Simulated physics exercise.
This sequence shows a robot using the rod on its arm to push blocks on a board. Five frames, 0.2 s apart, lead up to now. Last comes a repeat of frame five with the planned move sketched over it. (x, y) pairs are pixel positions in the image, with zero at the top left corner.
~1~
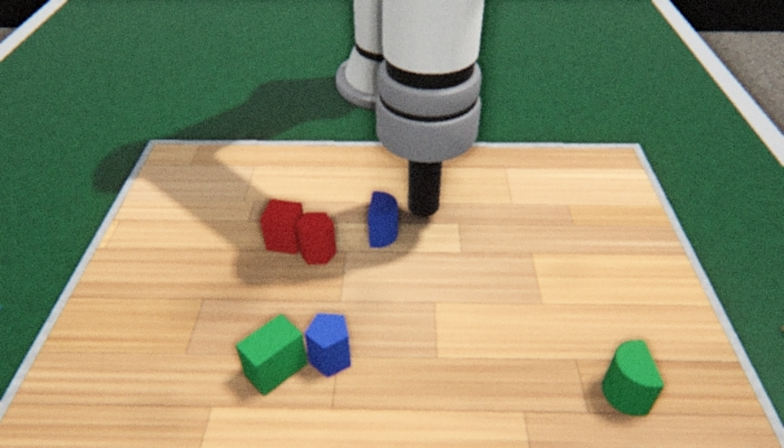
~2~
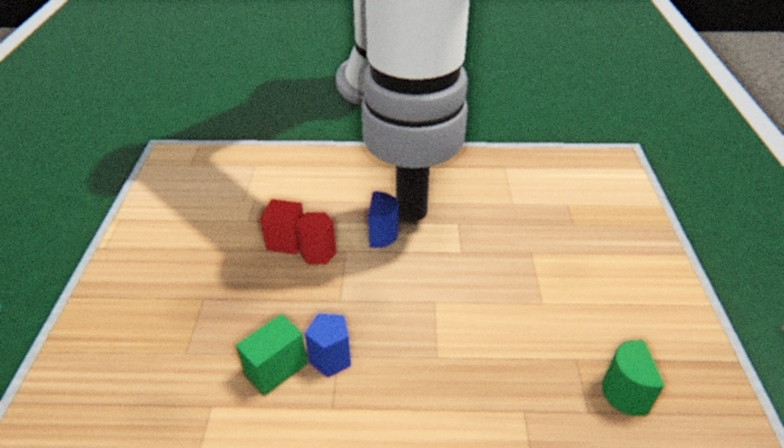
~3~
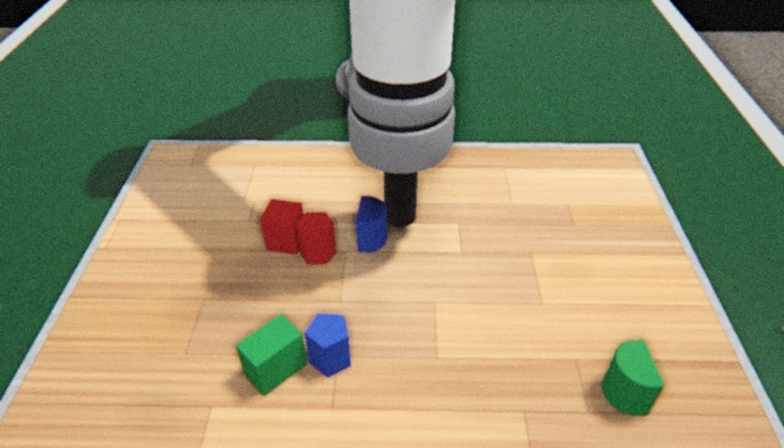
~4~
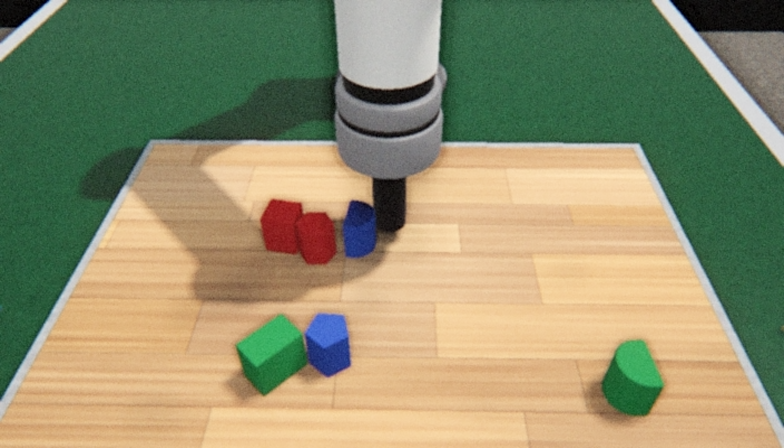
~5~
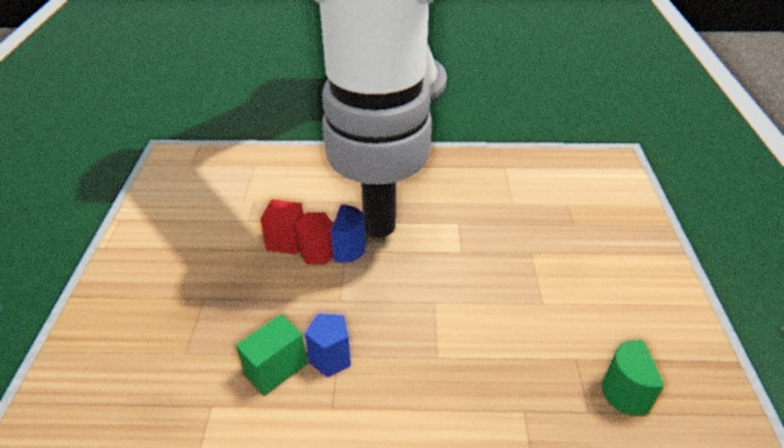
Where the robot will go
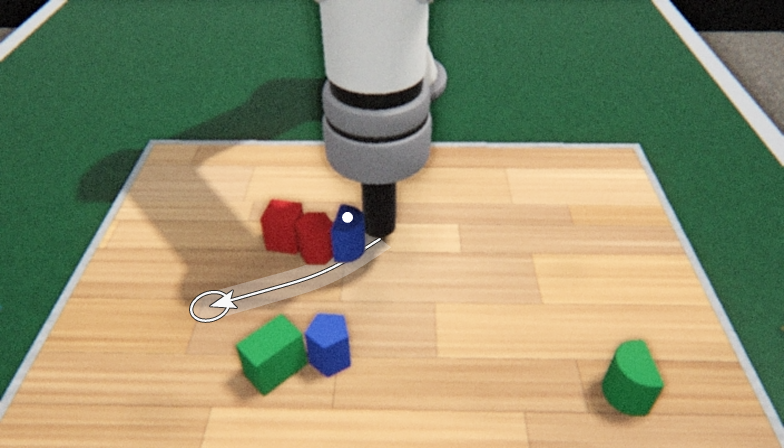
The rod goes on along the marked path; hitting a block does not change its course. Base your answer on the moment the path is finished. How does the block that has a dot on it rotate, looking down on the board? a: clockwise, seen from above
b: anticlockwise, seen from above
Answer: A.
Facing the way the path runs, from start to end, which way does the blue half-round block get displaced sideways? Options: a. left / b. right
Option b.
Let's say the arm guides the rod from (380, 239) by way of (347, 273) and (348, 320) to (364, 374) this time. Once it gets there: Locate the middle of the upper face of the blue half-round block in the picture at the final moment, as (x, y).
It should be at (303, 252) by then.
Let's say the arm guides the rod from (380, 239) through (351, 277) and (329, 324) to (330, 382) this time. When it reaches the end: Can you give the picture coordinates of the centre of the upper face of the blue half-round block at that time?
Most likely (300, 257).
The line goes from (380, 239) through (305, 279) to (210, 306); the dot is on the blue half-round block.
The first path, step by step. One third of the way, rod (332, 255); red square (270, 211), turned 45° clockwise; red six-sided block (267, 237), turned 45° clockwise; blue half-round block (294, 245).
Two thirds of the way, rod (271, 276); red square (270, 211), turned 45° clockwise; red six-sided block (225, 235), turned 95° clockwise; blue half-round block (229, 255), turned 55° clockwise.
At the end, rod (206, 294); green rectangular block unmoved; red square (270, 211), turned 45° clockwise; red six-sided block (222, 234), turned 105° clockwise; blue half-round block (174, 257), turned 105° clockwise.
